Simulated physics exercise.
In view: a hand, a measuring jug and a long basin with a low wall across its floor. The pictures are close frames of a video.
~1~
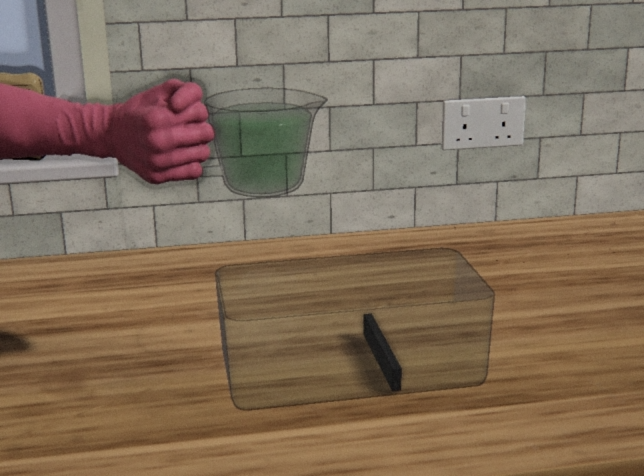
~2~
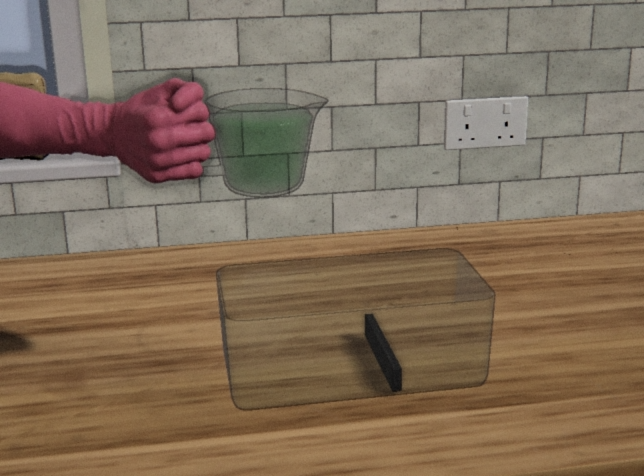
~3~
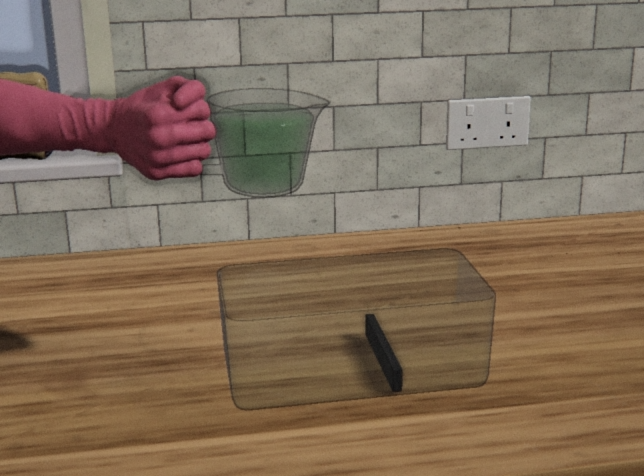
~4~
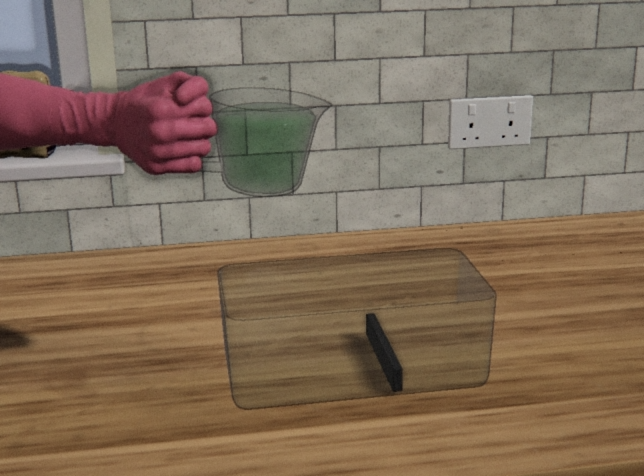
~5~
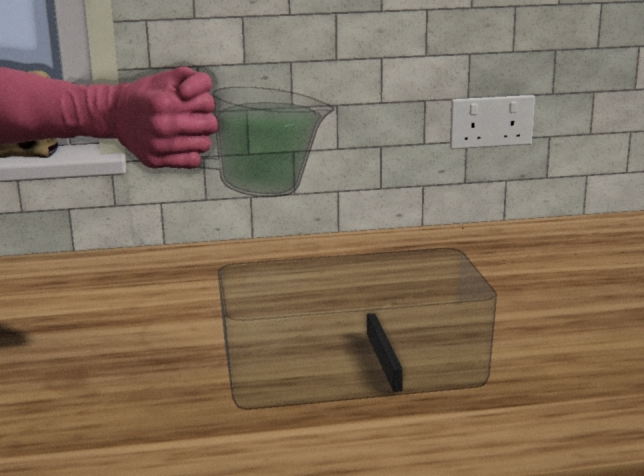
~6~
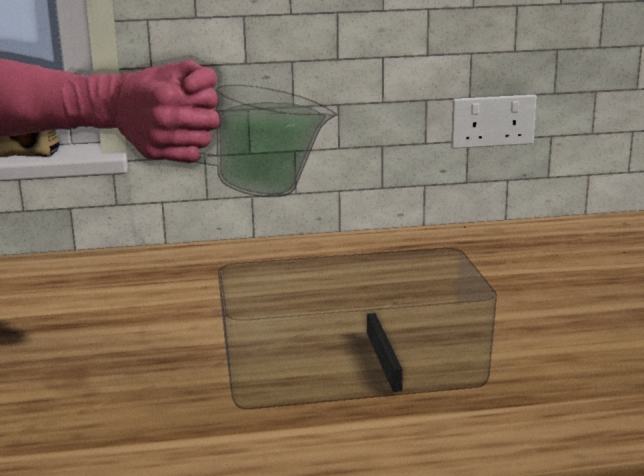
To begin with, a pink-gloved hand holds a clear jug of green liquid upright, above and behind a clear basin with a low dark wall on a wooden counter. The hand then gradually tilts the jug slightly to the right, and the liquid stays inside while the basin remains still.
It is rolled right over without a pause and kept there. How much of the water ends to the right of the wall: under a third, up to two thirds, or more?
In the end between a third and two thirds is right of the wall.
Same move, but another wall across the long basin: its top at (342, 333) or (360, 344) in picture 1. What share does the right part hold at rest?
First some 90, then 70 per cent.
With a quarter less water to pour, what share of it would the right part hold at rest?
Near 45 %.
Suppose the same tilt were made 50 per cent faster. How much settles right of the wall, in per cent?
Close to 40 per cent.
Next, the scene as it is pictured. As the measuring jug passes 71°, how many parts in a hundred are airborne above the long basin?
About 30 per cent.
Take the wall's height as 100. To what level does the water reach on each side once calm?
Near 30 on the left, 70 on the right.
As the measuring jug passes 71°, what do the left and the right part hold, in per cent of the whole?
Some 0 per cent left and 10 right.
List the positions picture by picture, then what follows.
In the first frame, it leans 0°; its right rim is at (327, 98); the water meets the walls at (211, 115) and (311, 109); the long basin's rim runs from (220, 294) to (475, 272); the wall's top is at (381, 341).
In the second frame, it leans 1°; its right rim is at (328, 99); the water meets the walls at (211, 115) and (312, 110).
In the third frame, it leans 2°; its right rim is at (330, 101); the water meets the walls at (212, 115) and (314, 111).
In the fourth frame, it leans 5°; its right rim is at (332, 103); the water meets the walls at (215, 114) and (316, 111).
In the fifth frame, it leans 8°; its right rim is at (335, 107); the water meets the walls at (217, 114) and (320, 111).
In the sixth frame, it leans 13°; its right rim is at (337, 113); the water meets the walls at (219, 114) and (325, 112).
A moment on, the tilt is 71° and 60 per cent is still to pour, 2 is left of the wall and 11 right of it.
Next, the tilt is 107° and 6 per cent is still to pour, 24 is left of the wall and 57 right of it.
Then the tilt is 114° and 0 per cent is still to pour, 41 is left of the wall and 57 right of it.
Later the tilt is 114° and 0 per cent is still to pour, 41 is left of the wall and 57 right of it.
In the end 41 per cent lies left of the wall, 57 right of it and 2 outside.
